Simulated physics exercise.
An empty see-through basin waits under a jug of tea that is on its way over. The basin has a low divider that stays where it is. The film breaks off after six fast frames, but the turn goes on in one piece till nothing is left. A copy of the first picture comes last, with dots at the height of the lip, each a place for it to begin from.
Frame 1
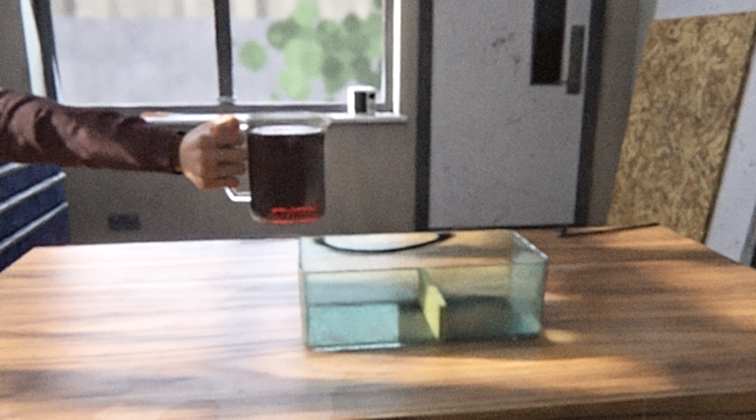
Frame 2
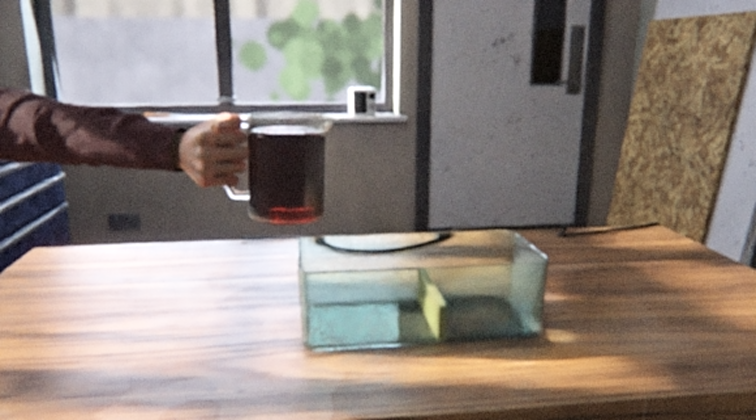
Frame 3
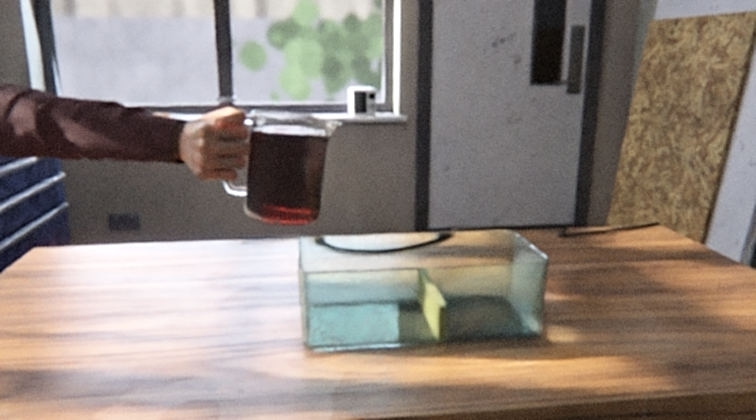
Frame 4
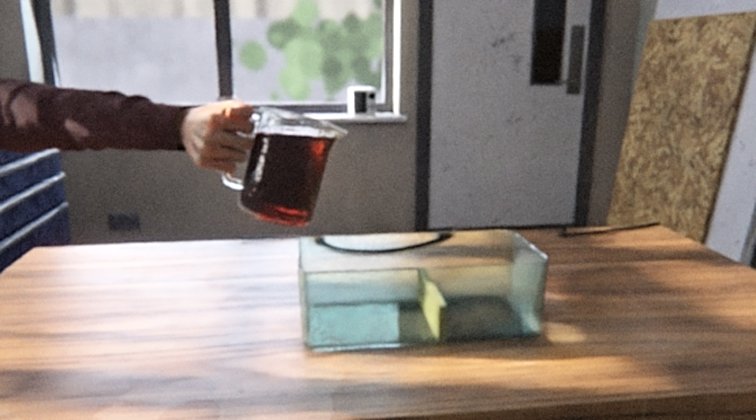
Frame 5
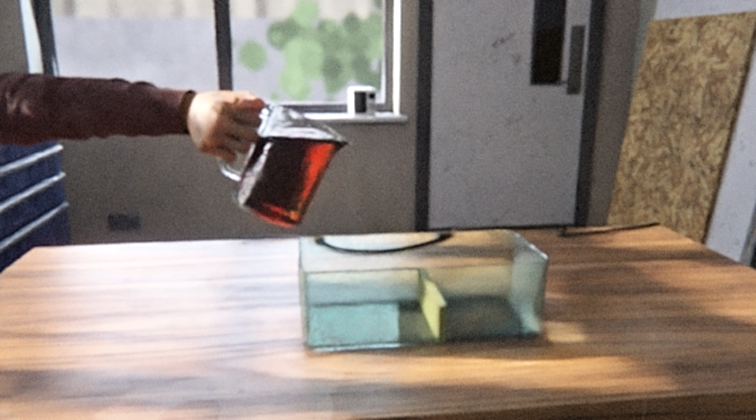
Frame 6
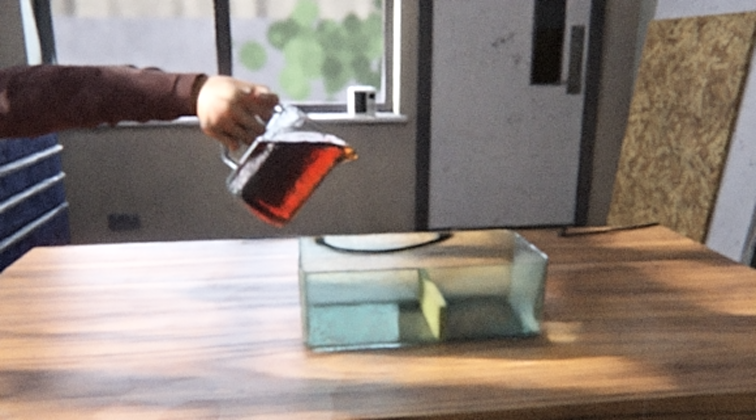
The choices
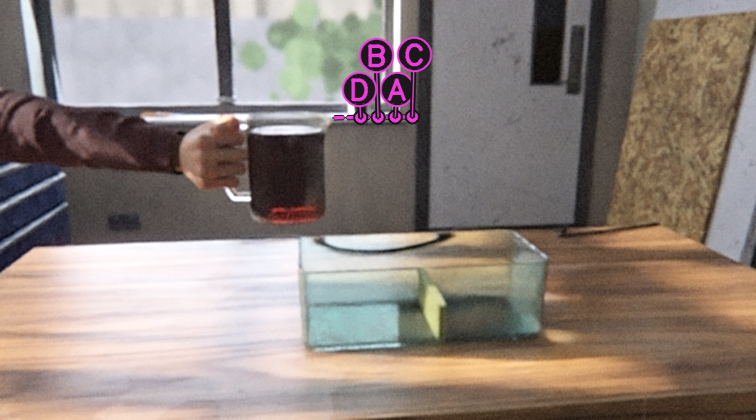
Above a clear basin on a wooden table, a hand tips a jug of tea rightward.
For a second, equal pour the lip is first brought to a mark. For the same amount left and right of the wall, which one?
B.
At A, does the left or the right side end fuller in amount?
More ends on the right.
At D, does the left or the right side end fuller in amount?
More ends on the left.
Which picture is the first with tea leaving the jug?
Picture 6.
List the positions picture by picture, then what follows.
In the first picture, upright, lip at (335, 117); basin from (303, 348) to (540, 334); top of the wall at (431, 285); nothing has left yet.
In the second picture, upright, lip at (336, 119); nothing has left yet.
In the third picture, tipped about 7°, lip at (340, 124); nothing has left yet.
In the fourth picture, tipped about 16°, lip at (346, 132); nothing has left yet.
In the fifth picture, tipped about 26°, lip at (351, 144); nothing has left yet.
In the sixth picture, tipped about 39°, lip at (354, 158); tea is over the lip, down to (354, 158).
On the marked copy, A at (395, 117); B at (378, 117); C at (412, 116); D at (360, 117).
Choosing A, about 16 % ends left of the wall and 83 % right of it.
Choosing B, about 52 % ends left of the wall and 47 % right of it.
Choosing C, about 4 % ends left of the wall and 95 % right of it.
Choosing D, about 89 % ends left of the wall and 7 % right of it; 5 % is lost outside.
